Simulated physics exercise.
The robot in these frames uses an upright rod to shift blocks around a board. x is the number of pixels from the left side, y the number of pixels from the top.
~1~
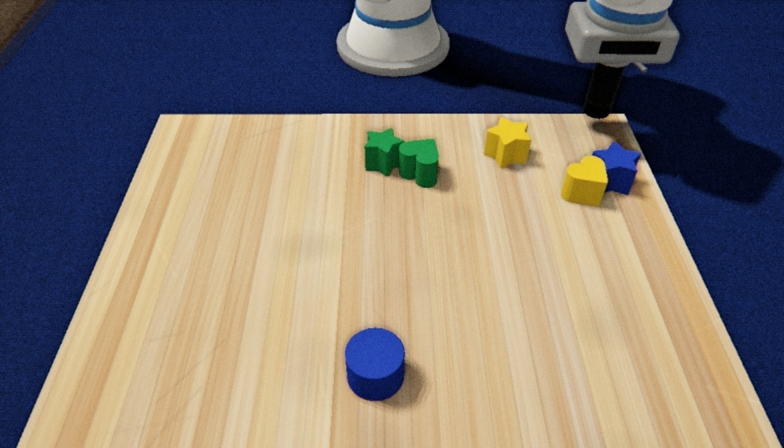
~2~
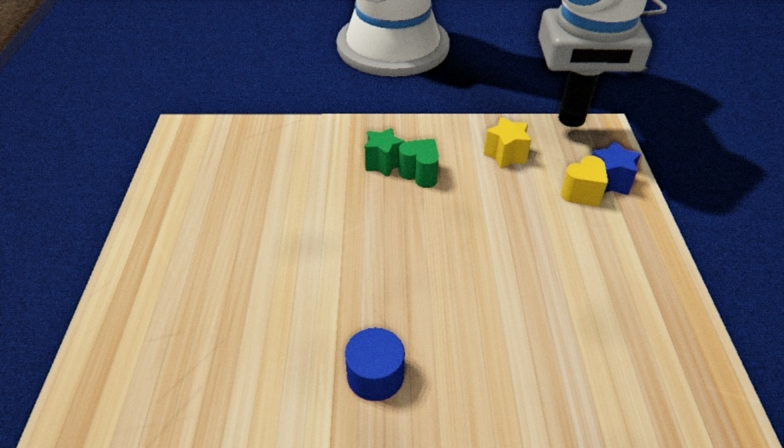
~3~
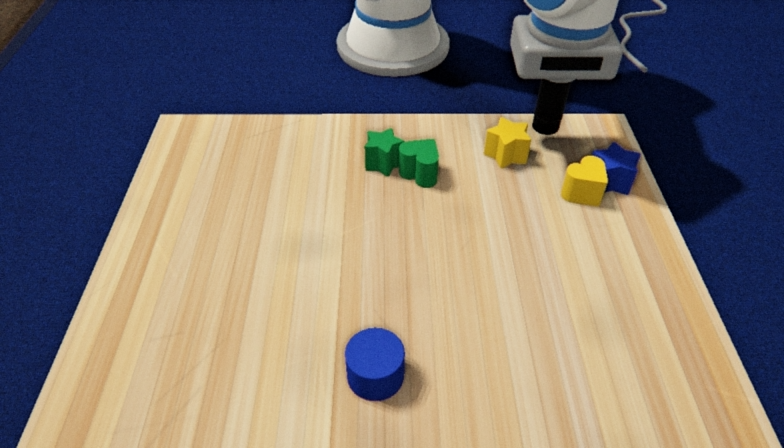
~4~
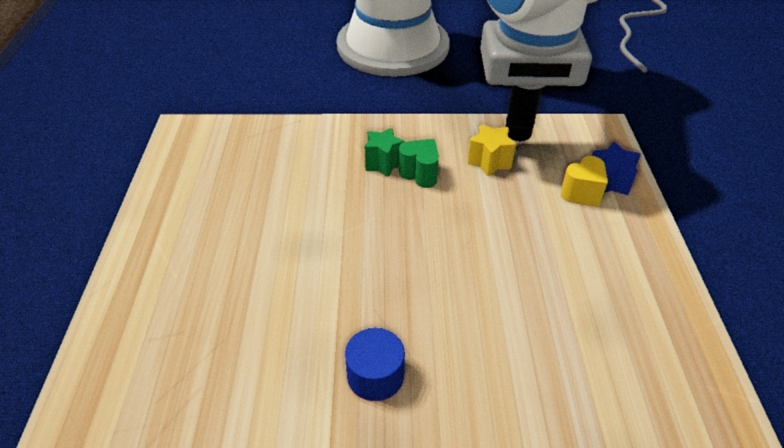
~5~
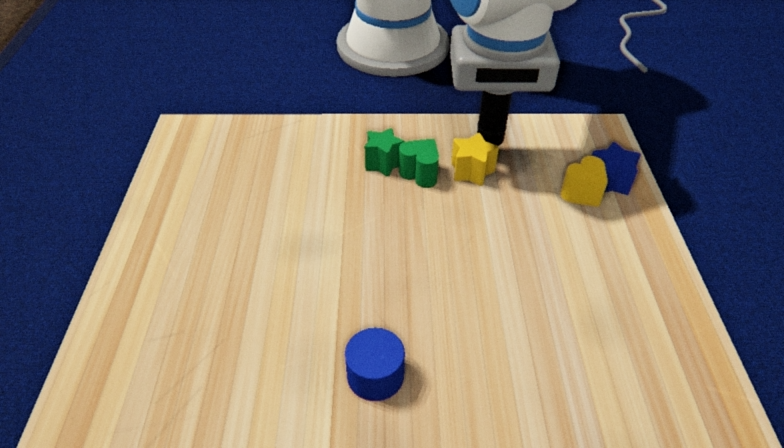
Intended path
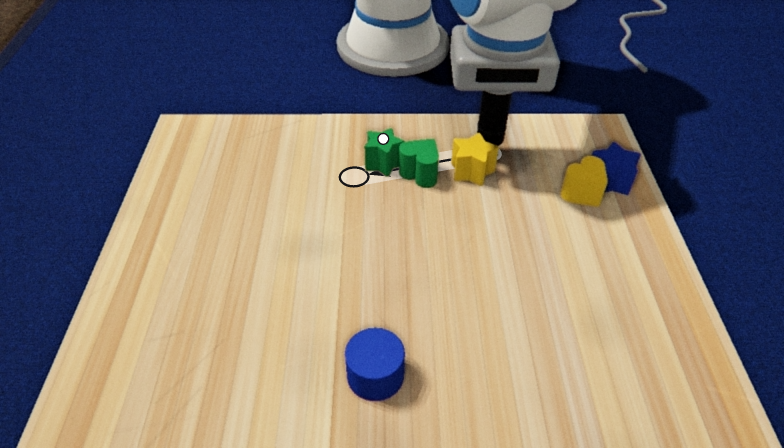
On a wooden board over blue carpet, a robot's upright black rod moved left past a yellow heart and blue star, then pushed the yellow star block a short way left toward the green blocks.
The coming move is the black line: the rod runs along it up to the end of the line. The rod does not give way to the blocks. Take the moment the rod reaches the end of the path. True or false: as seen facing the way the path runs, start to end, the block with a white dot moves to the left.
The claim does not hold.
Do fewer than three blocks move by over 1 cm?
The answer is no.
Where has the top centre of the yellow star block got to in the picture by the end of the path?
Its top face will be centred at roughly (456, 155).
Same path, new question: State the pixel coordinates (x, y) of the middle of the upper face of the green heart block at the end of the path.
Close to (390, 166).
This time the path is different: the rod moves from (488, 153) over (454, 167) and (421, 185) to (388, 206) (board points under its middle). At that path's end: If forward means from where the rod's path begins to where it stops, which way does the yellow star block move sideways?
Moves left.
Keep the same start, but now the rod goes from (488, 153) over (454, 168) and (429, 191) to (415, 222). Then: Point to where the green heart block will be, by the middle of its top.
It comes to (401, 159).
Path on the board, from (488, 153) directly to (354, 177); the dot is on the green star block.
The first path, step by step. One third of the way, rod (446, 147); yellow star block (458, 154), turned 70° anticlockwise.
Two thirds of the way, rod (400, 155); green star block (366, 139), turned 15° clockwise; green heart block (396, 163), turned 80° anticlockwise; yellow star block (456, 155), turned 80° anticlockwise.
At the end, rod (353, 163); green star block (339, 136), turned 90° clockwise; green heart block (390, 166), turned 100° anticlockwise; yellow star block (456, 155), turned 80° anticlockwise.
